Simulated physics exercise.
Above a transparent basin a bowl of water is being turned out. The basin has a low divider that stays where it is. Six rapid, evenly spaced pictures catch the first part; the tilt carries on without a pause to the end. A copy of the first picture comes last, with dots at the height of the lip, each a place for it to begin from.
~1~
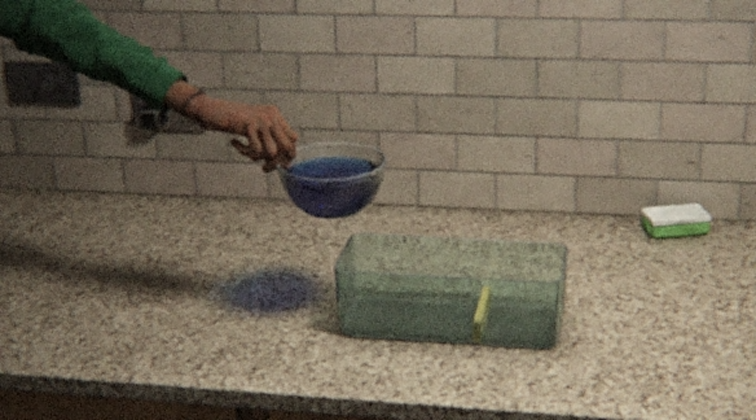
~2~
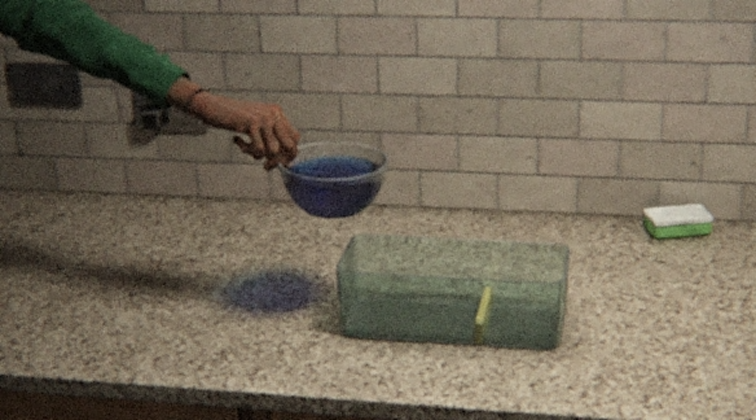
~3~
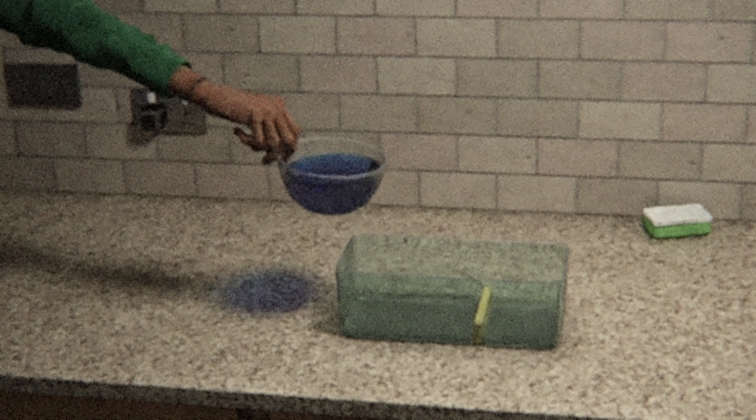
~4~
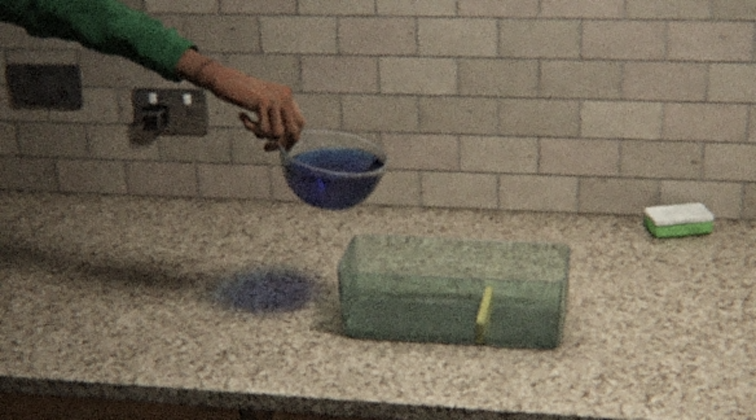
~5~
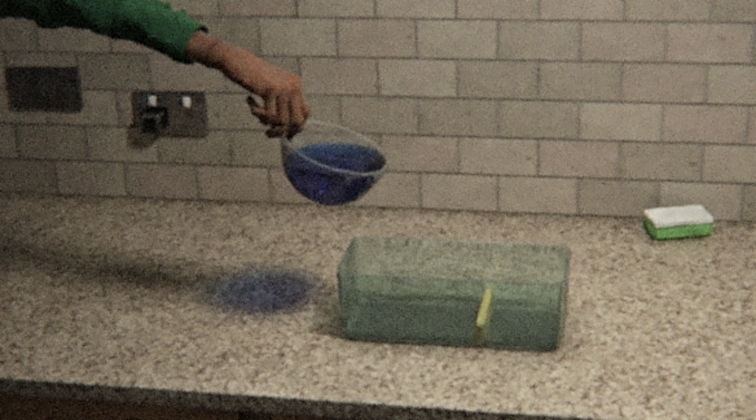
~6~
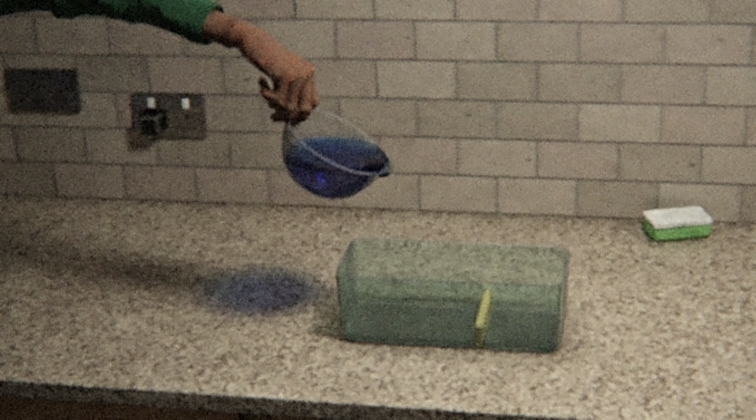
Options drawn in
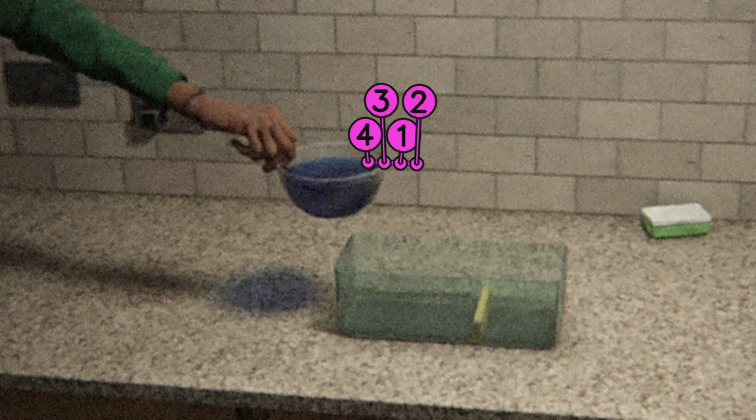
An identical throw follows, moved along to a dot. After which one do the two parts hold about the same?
It is 1.
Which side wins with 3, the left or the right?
The left side.
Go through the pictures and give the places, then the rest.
Upright, lip at (383, 162); basin from (340, 332) to (560, 346); top of the wall at (482, 304); nothing has left yet, in the first picture.
Upright, lip at (385, 163); nothing has left yet, in the second picture.
Tipped about 5°, lip at (384, 163); nothing has left yet, in the third picture.
Tipped about 12°, lip at (386, 163); nothing has left yet, in the fourth picture.
Tipped about 20°, lip at (385, 165); nothing has left yet, in the fifth picture.
Tipped about 30°, lip at (384, 167); water is over the lip, down to (384, 167), in the sixth picture.
On the marked copy, 1 at (400, 163); 2 at (416, 163); 3 at (384, 162); 4 at (368, 161).
For place 1, about 49 % ends left of the wall and 50 % right of it.
For place 2, about 35 % ends left of the wall and 63 % right of it.
For place 3, about 68 % ends left of the wall and 29 % right of it; 3 % is lost outside.
For place 4, about 83 % ends left of the wall and 14 % right of it; 3 % is lost outside.
